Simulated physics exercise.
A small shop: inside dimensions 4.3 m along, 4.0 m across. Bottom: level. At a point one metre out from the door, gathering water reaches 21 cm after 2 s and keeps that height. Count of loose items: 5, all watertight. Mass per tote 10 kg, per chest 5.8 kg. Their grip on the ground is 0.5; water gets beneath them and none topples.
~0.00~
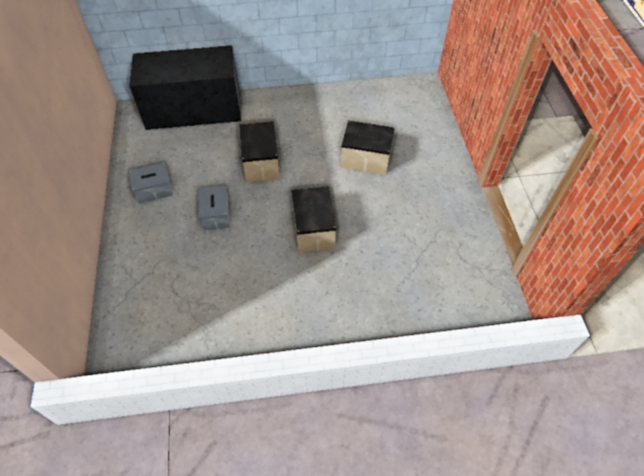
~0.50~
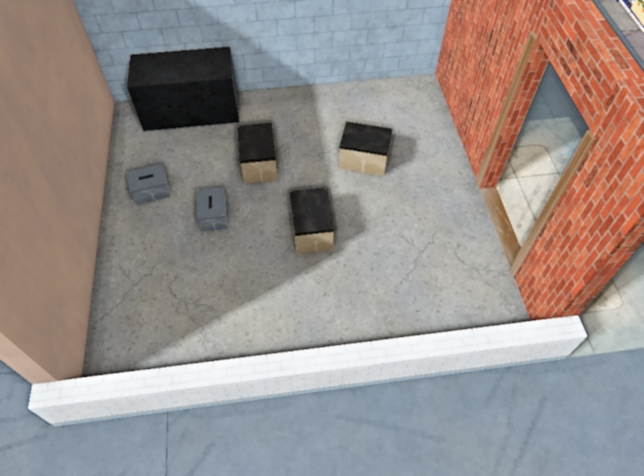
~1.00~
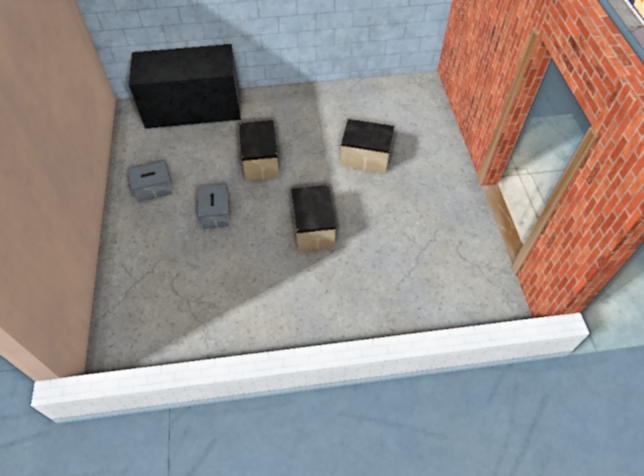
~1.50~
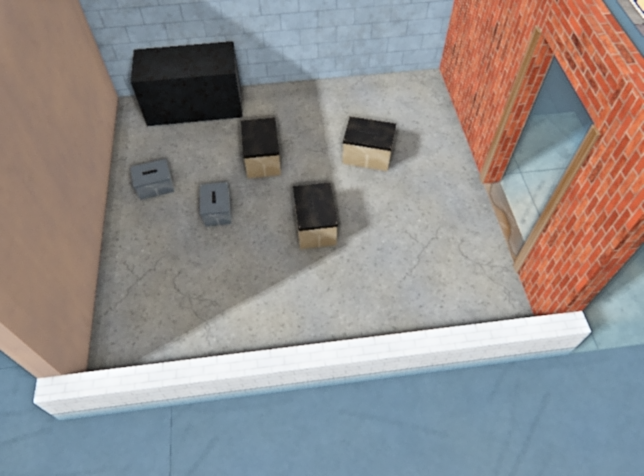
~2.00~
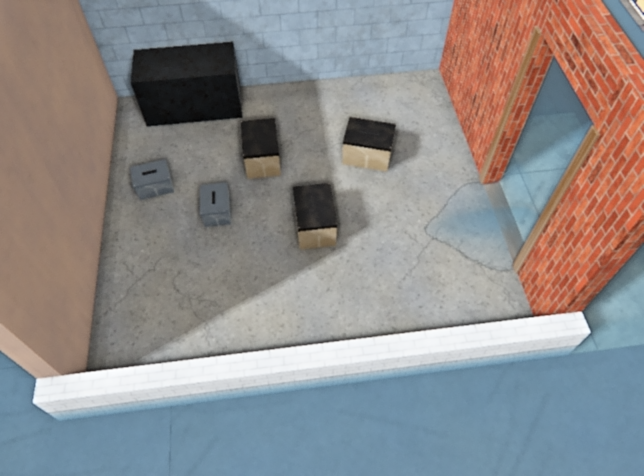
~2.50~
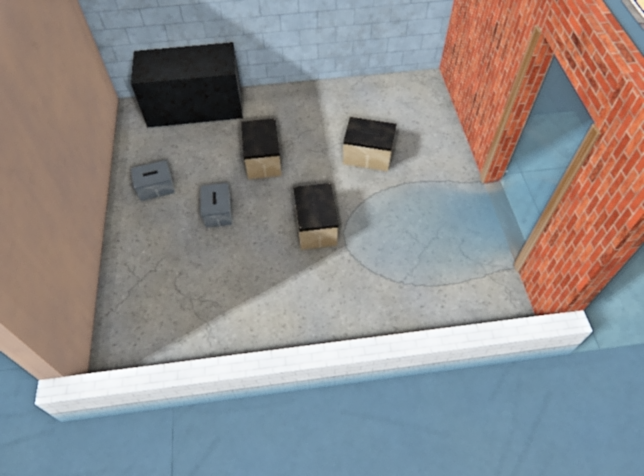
Blue water covering the ground outside, then spreading through the brick doorway across the grey floor towards boxes that stay still.
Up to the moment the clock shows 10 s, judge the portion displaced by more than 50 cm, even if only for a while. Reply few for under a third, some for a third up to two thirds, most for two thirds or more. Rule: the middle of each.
Most.
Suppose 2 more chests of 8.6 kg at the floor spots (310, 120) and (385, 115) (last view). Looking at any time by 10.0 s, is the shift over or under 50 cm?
Inside the limit, then inside the limit.
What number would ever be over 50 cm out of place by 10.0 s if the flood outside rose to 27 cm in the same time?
Then 5 of them.
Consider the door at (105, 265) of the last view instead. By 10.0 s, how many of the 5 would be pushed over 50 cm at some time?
Then it comes to 3 of them.
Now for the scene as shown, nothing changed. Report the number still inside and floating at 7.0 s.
Then: 4.
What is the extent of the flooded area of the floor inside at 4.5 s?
Flooded: Near 13 m2.
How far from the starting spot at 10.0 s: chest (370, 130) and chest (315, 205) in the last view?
They sit 120 cm and 140 cm away, in the order given.
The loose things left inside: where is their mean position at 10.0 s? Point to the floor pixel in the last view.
They're centred close to (217, 164).
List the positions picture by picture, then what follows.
The first picture shows a tote at (213, 201) rests on the ground; a chest at (369, 136), on the bottom; 0.0 m2 under water; 0 of 5 have shifted.
The second picture shows a tote at (211, 203) rests on the ground; a chest at (366, 137), on the bottom; 0.0 m2 under water; 0 of 5 have shifted.
The third picture shows a tote at (212, 200), on the bottom; a chest at (368, 134) rests on the ground; water covers 0.0 m2; 0 of 5 have shifted.
The fourth picture shows a tote at (214, 198) rests on the ground; a chest at (370, 132), on the bottom; 0.0 m2 under water; 0 of 5 have shifted.
The fifth picture shows a tote at (214, 198), on the bottom; a chest at (370, 132) rests on the ground; 0.6 m2 under water; 0 of 5 have shifted.
The sixth picture shows a tote at (215, 199) rests on the ground; a chest at (370, 132), on the bottom; water covers 1.9 m2; 0 of 5 have shifted.
After 3.5 s 1 of 5 are over 50 cm from their spots; 0 afloat.
After 4.5 s 3 of 5 are over 50 cm from their spots; 1 afloat.
After 7.0 s 3 of 5 are over 50 cm from their spots; 4 afloat.
After 10.0 s 5 of 5 are over 50 cm from their spots, and 5 have been at some point; 5 afloat.
